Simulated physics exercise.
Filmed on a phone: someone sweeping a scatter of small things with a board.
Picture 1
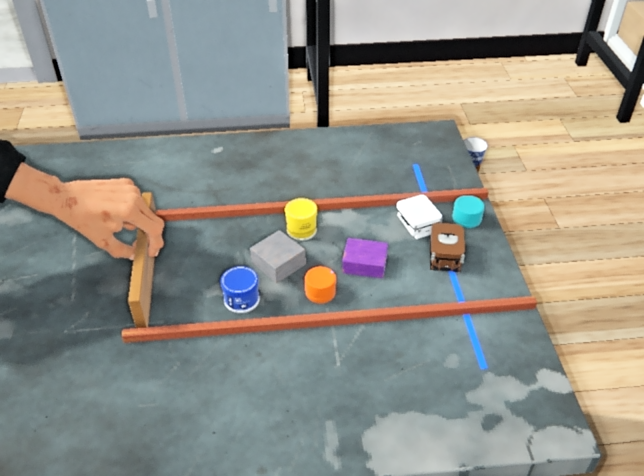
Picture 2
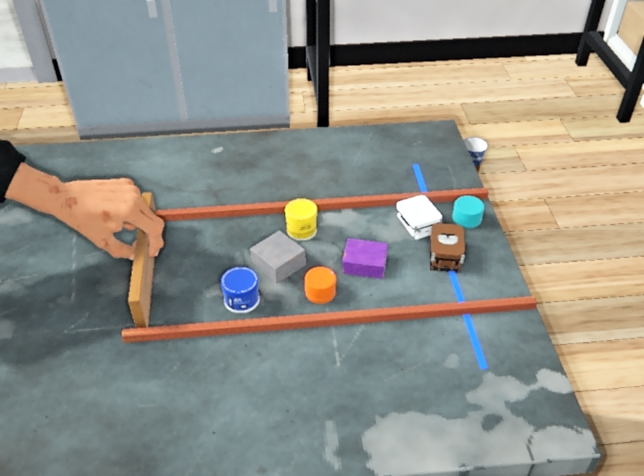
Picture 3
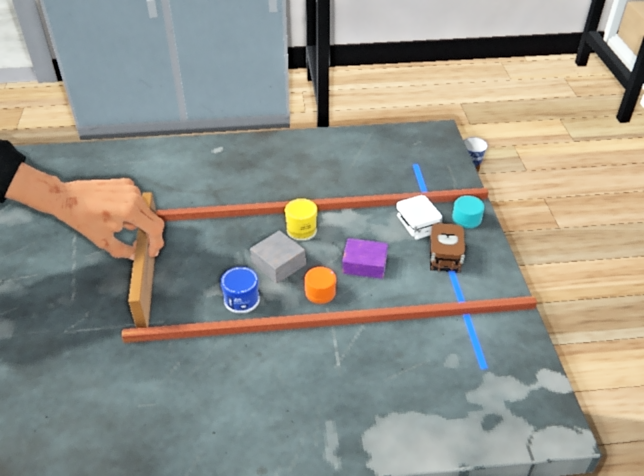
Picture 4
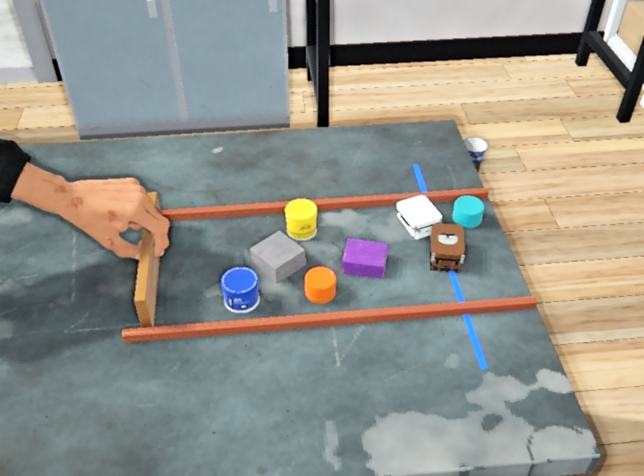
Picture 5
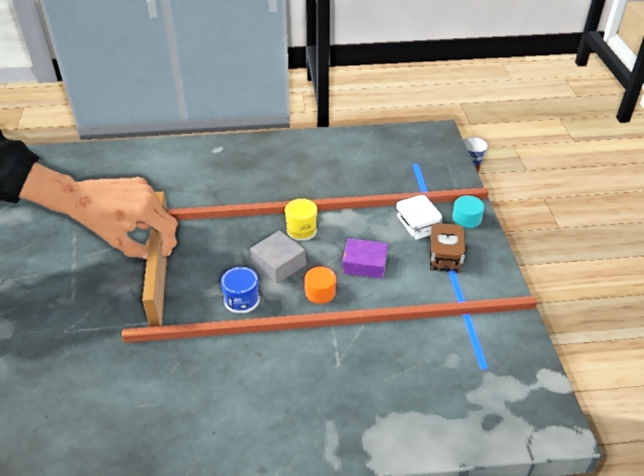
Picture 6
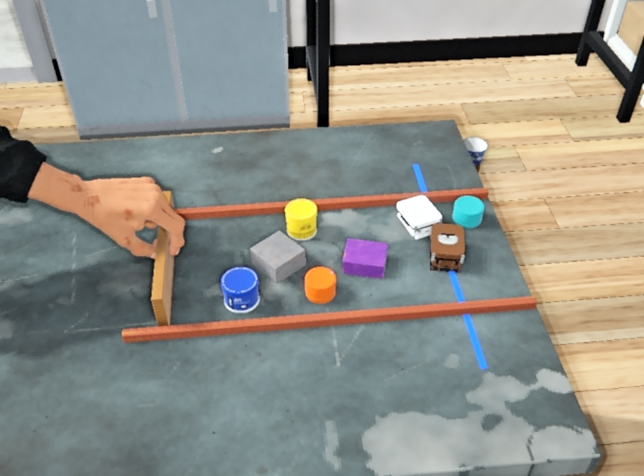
The video shows a hand holding a wooden board upright between two reddish rails on a gray surface, then sliding it slightly to the right, while the scattered colorful blocks, blue pot and other small objects stay still.
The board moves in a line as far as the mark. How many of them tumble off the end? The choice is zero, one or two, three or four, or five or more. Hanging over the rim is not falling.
The number that fall off is one or two.
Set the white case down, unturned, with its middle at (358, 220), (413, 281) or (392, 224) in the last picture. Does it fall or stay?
In turn it survives; tumbles off; remains up.
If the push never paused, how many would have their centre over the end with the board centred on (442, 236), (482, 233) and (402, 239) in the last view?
It would be 2, 5 and 0.
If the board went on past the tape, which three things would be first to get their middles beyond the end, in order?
The order is the brown case, then the turquoise lid, then the purple block.
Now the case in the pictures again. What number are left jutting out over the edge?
Overhanging: 1.
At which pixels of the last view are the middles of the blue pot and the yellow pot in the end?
The blue pot at (476, 278), the yellow pot at (450, 209).
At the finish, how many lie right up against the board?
The number is 3.
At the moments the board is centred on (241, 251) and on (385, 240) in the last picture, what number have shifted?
By then 1, and 7.
Soon after, none off yet; turquoise lid at rest near (468, 212); brown case at rest near (446, 248); white case at rest near (418, 218).
In the end, the number that fall off is one or two; gone, brown case and turquoise lid.
